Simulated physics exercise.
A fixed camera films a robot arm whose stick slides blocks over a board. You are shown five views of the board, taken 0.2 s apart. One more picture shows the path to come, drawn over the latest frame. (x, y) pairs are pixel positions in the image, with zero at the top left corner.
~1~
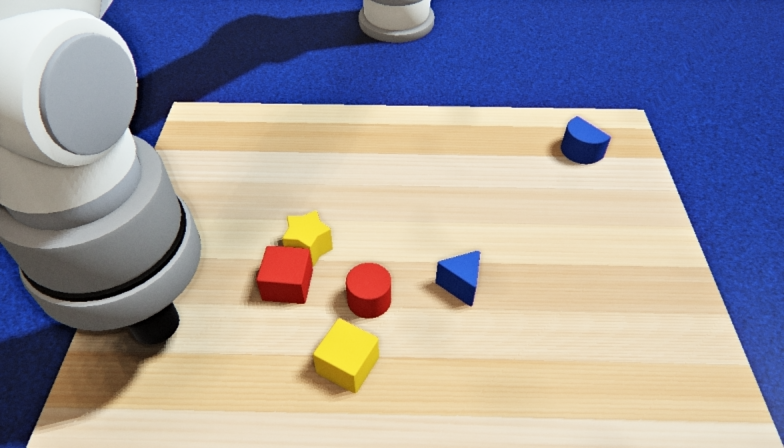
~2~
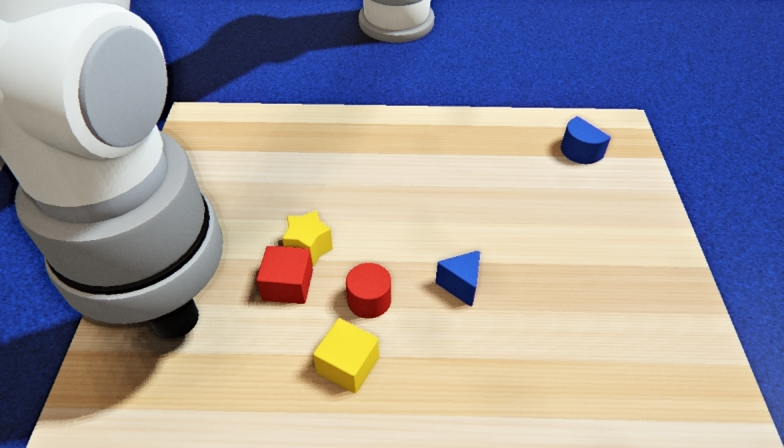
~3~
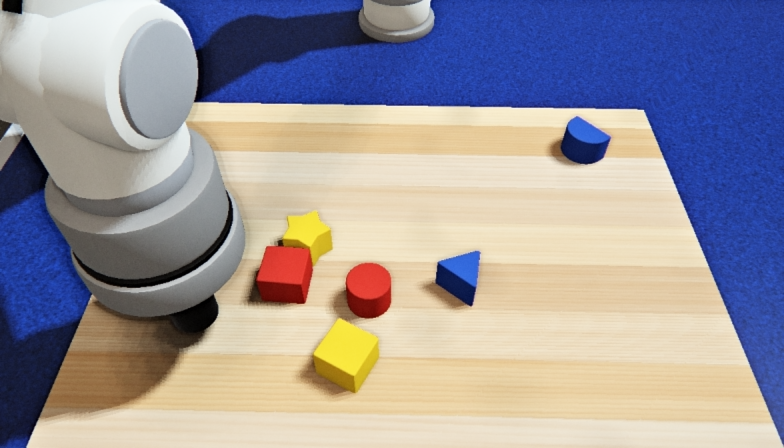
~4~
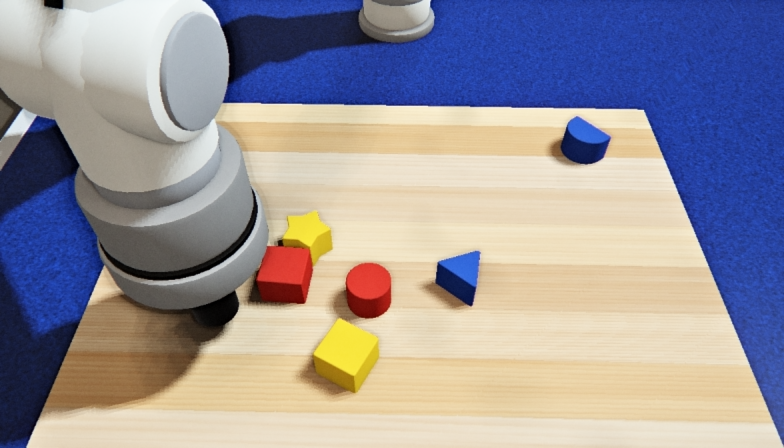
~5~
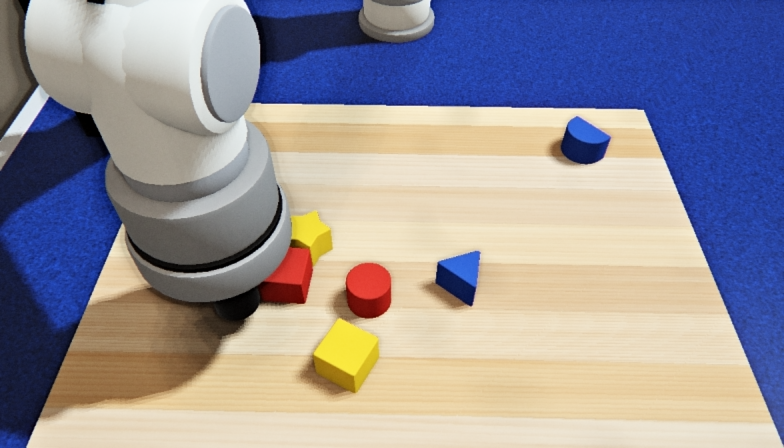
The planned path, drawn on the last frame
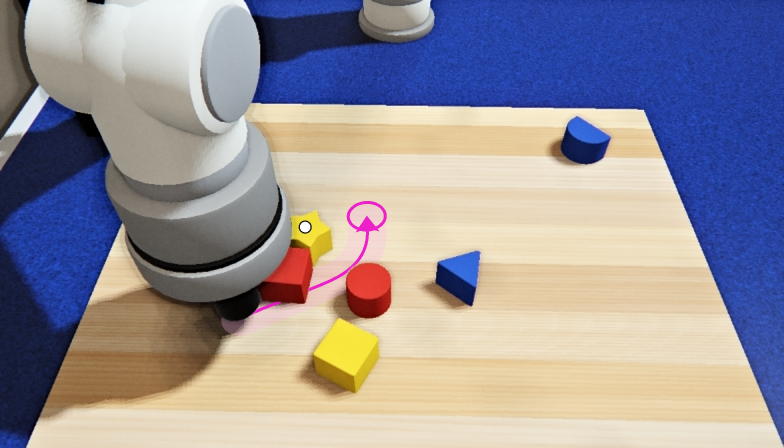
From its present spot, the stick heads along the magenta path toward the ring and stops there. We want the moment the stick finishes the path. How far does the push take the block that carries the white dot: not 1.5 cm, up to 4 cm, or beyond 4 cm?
It slides well over 4 cm.
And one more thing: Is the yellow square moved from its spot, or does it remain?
That block stays.
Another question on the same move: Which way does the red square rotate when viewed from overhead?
Rotation: Counter-clockwise.
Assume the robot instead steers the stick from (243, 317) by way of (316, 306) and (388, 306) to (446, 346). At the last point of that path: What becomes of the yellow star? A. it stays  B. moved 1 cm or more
Correct choice: B.
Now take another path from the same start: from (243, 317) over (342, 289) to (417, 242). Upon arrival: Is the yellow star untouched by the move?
My answer is no.
Path on the board, from (243, 317) by way of (305, 291) and (358, 261) to (367, 216); the dot is on the yellow star.
On the path given first. One third of the way, stick (303, 277); red square (315, 237); yellow star (322, 205), turned 15° anticlockwise.
Two thirds of the way, stick (357, 246); red square (339, 211), turned 35° anticlockwise; yellow star (321, 186), turned 50° anticlockwise.
At the end, stick (366, 201); red square (334, 179), turned 70° anticlockwise; yellow star (300, 167), turned 85° anticlockwise; yellow square in place; red round block in place.
